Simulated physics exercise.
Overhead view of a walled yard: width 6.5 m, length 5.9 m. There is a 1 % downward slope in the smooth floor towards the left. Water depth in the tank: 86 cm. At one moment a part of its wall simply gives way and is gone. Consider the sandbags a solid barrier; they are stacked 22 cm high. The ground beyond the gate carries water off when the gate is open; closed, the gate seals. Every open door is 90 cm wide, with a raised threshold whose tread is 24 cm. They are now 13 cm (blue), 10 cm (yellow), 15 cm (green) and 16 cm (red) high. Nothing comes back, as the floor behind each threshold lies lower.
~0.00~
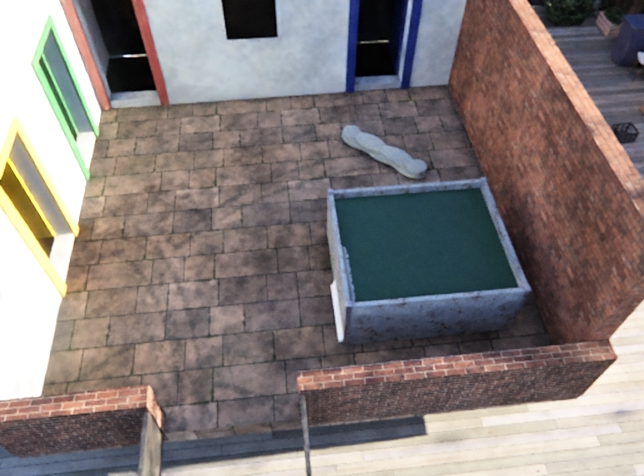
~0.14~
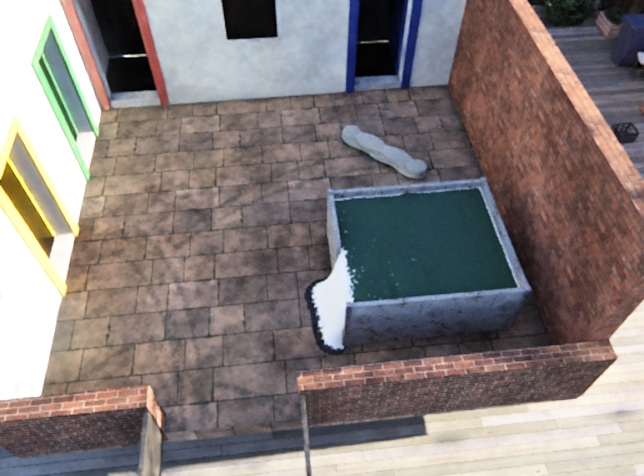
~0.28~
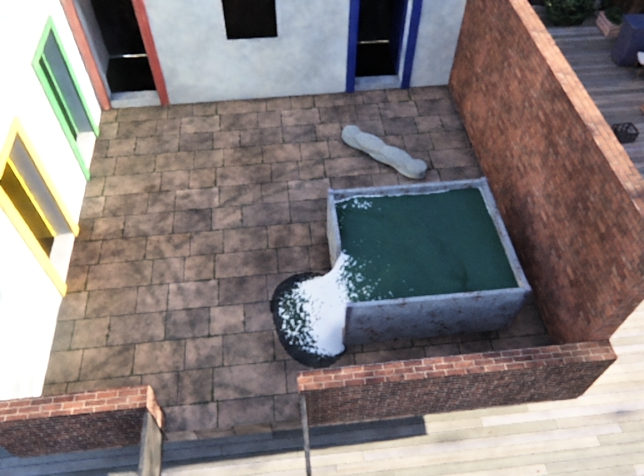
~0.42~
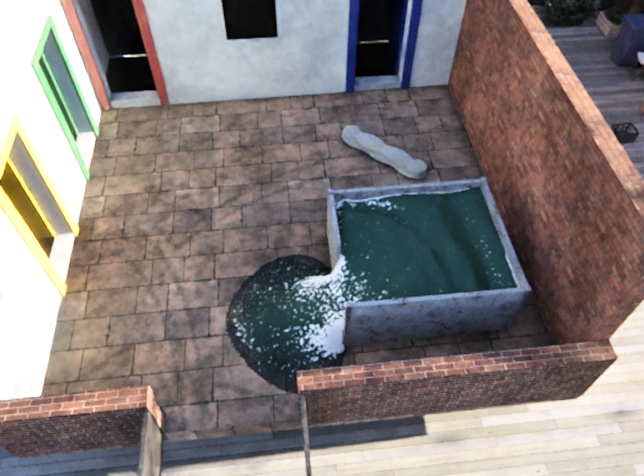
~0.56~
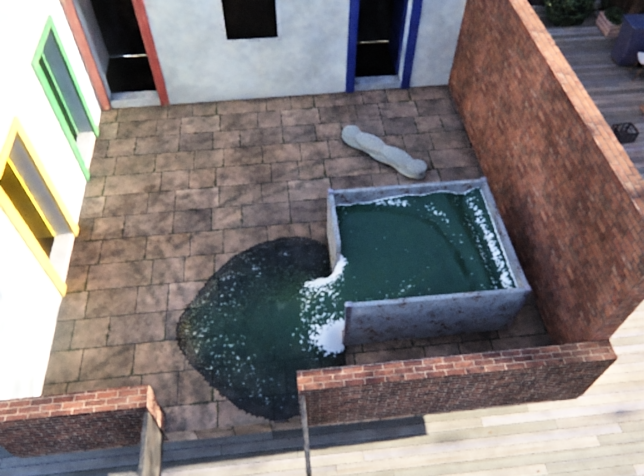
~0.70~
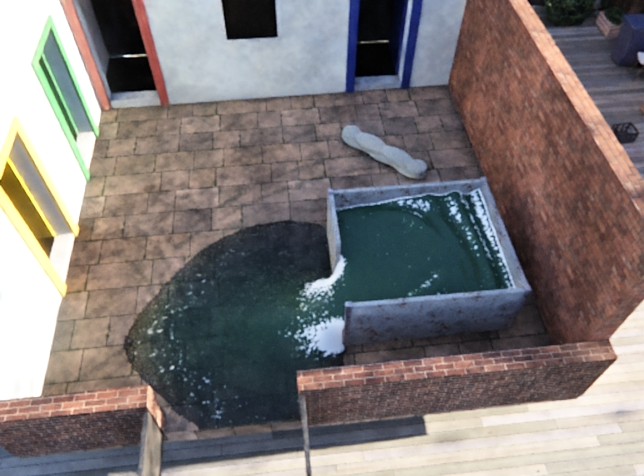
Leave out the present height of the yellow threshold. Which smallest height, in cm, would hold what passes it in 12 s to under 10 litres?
It would have to be roughly 22 cm high.
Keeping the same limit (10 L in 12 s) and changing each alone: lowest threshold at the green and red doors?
About 11.5 cm at green and 21 cm at red.
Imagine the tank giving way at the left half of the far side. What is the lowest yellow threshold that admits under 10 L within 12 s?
I'd say close to 5.5 cm.
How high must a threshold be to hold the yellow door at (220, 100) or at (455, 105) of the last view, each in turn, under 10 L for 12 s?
Roughly 11.5 cm for the first and 8.5 cm for the second.
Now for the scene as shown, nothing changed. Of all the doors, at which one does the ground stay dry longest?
I'd say the blue one.
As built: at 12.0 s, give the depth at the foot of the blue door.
The depth there is around 7.0 cm.
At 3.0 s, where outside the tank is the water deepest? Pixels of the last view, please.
Around (51, 425).
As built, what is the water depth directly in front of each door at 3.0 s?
Blue door 0 cm, yellow door 21 cm, green door 10 cm, red door 1 cm.
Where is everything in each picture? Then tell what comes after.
In the first picture, the tank at (421, 241) is whole and still, 86 cm deep; the yellow door at (42, 217) is dry.
In the second picture, the gap is at (344, 297), the front 0.4 m out at (311, 296); the back of the tank holds 86 cm.
In the third picture, water pours out at (344, 300) and has run 0.8 m, to (283, 330); about 13 cm deep outside, 86 cm at the back.
In the fourth picture, the gap is at (344, 301), the front 1.5 m out at (233, 327); the back of the tank holds 84 cm.
In the fifth picture, the front is at (182, 336), 2.2 m from the gap at (344, 301); 4.0 m2 of floor is wet, 75 cm left at the back.
In the sixth picture, the front is at (135, 353), 2.8 m from the gap at (344, 301); 6.1 m2 of floor is wet, 72 cm left at the back; 1.6 m in a straight line remain to the yellow door at (42, 217).
After 1.4 s water covers 35 % of the floor, deepest (47 cm) near (35, 427); 15 cm at the yellow door, 1 litre in over its 10 cm threshold.
After 3.0 s water covers 40 % of the floor, deepest (33 cm) near (51, 425); 21 cm at the yellow door, 88 litres in over its 10 cm threshold.
After 12.0 s water covers 95 % of the floor, deepest (10 cm) near (474, 177); 7 cm at the yellow door, 139 litres in over its 10 cm threshold.
At the yellow door as built, the water arrived by 1.3 s and peaked near 26 cm at 2.2 s.
With a threshold of 20.5 cm, 17 litres would have come in within the 12 s; with 24 cm, 5 litres. So under 10 litres takes about 22 cm.
